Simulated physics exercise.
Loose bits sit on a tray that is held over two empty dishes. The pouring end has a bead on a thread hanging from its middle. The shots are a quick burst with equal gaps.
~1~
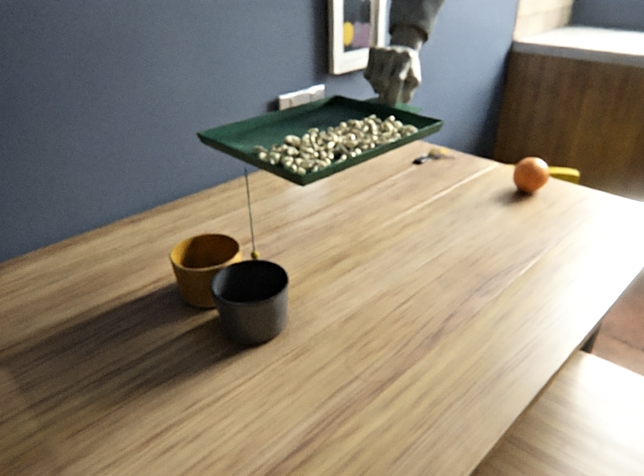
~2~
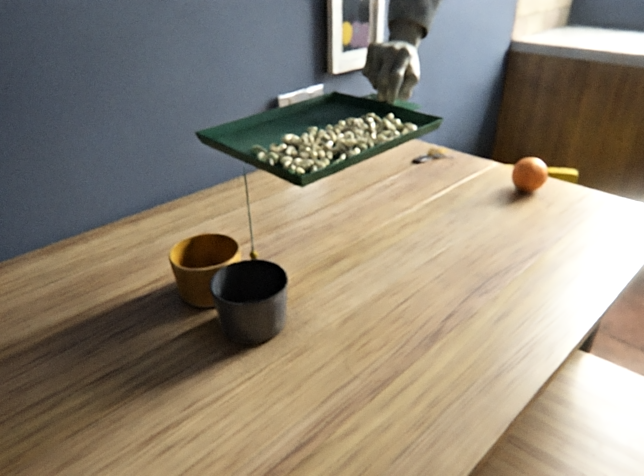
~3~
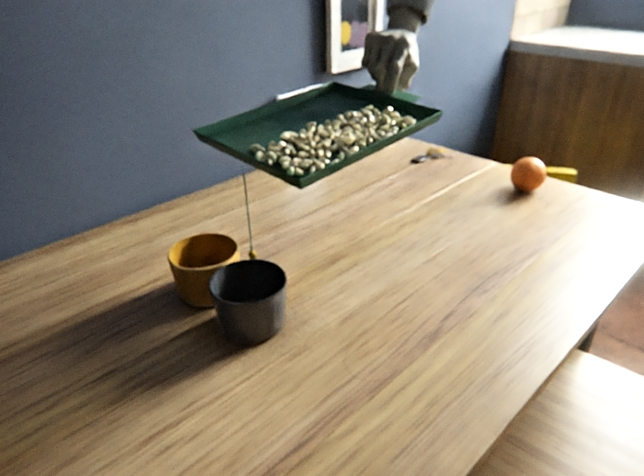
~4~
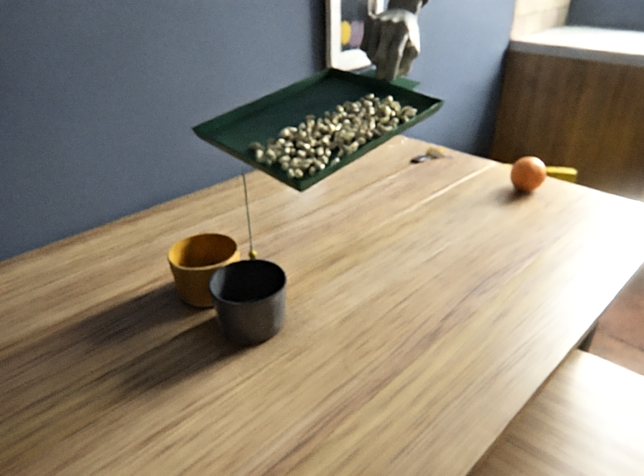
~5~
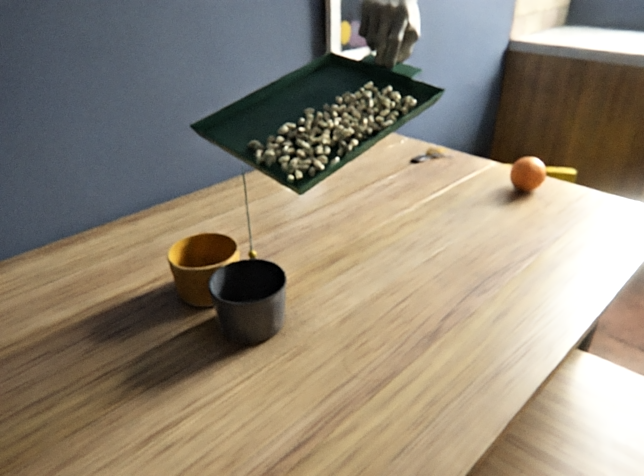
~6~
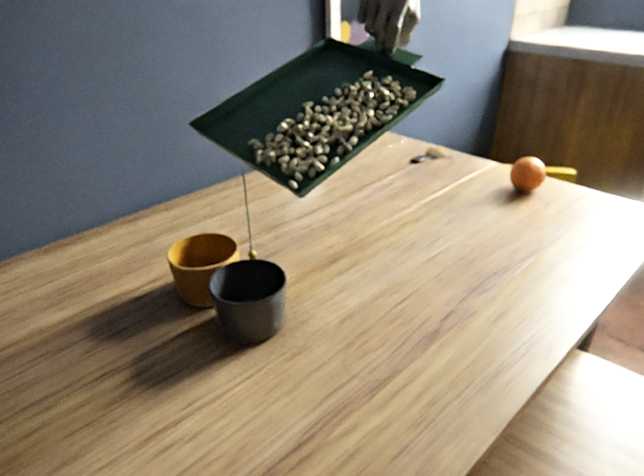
On a wooden table against a dark blue wall, a hand holds a green tray of pale beans above a mustard dish and a dark grey dish, gradually raising the far edge so the tray tilts more steeply.
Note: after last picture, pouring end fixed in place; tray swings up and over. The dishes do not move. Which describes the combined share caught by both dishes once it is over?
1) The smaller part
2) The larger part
The answer is 1.
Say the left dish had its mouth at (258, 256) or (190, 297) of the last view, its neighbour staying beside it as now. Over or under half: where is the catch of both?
For the earlier try a larger portion is kept, for the later one a smaller portion.
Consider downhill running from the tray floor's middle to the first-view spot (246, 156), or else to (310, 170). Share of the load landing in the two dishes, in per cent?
The first try gives close to 70 per cent, the second close to 10 per cent.
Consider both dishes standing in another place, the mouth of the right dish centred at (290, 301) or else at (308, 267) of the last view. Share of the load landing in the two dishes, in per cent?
80 and 10 %.
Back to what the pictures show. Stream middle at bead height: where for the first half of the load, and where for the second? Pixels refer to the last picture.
Starting near (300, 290), moving on to near (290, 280).
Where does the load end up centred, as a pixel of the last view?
I'd mark it at roughly (289, 344).
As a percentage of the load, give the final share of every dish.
Left dish: Roughly 0 per cent; right dish: Roughly 20 per cent.
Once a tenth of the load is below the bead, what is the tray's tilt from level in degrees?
Around 105 degrees of turn.
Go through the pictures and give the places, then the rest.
The first frame shows corners of the pouring end at (201, 133) and (302, 174), level; middle of the load at (338, 142), white beans; left dish at (178, 281); right dish at (221, 315); bead on its thread at (255, 255).
The second frame shows corners of the pouring end at (200, 132) and (301, 175), level; middle of the load at (337, 140).
The third frame shows corners of the pouring end at (198, 130) and (300, 177), tipped barely, lowest at the right corner; middle of the load at (335, 136).
The fourth frame shows corners of the pouring end at (197, 127) and (300, 181), tipped a little, lowest at the right corner; middle of the load at (335, 131).
The fifth frame shows corners of the pouring end at (195, 125) and (300, 185), tipped a little, lowest at the right corner; middle of the load at (334, 126).
The sixth frame shows corners of the pouring end at (194, 123) and (300, 188), tipped clearly, lowest at the right corner; middle of the load at (339, 124); left dish at (176, 280); right dish at (218, 314).
Soon, tray tipped steeply; nearly all on the tray; a stray few in the air.
A while on, tray tipped past a quarter turn; about a third on the tray; a stray few in the right dish; a small part outside both; about half in the air.
Towards the end, tray tipped past a quarter turn; about a quarter in the right dish; most outside both.
Finally, tray tipped past a quarter turn; about a quarter in the right dish; none in the left dish; most outside both.
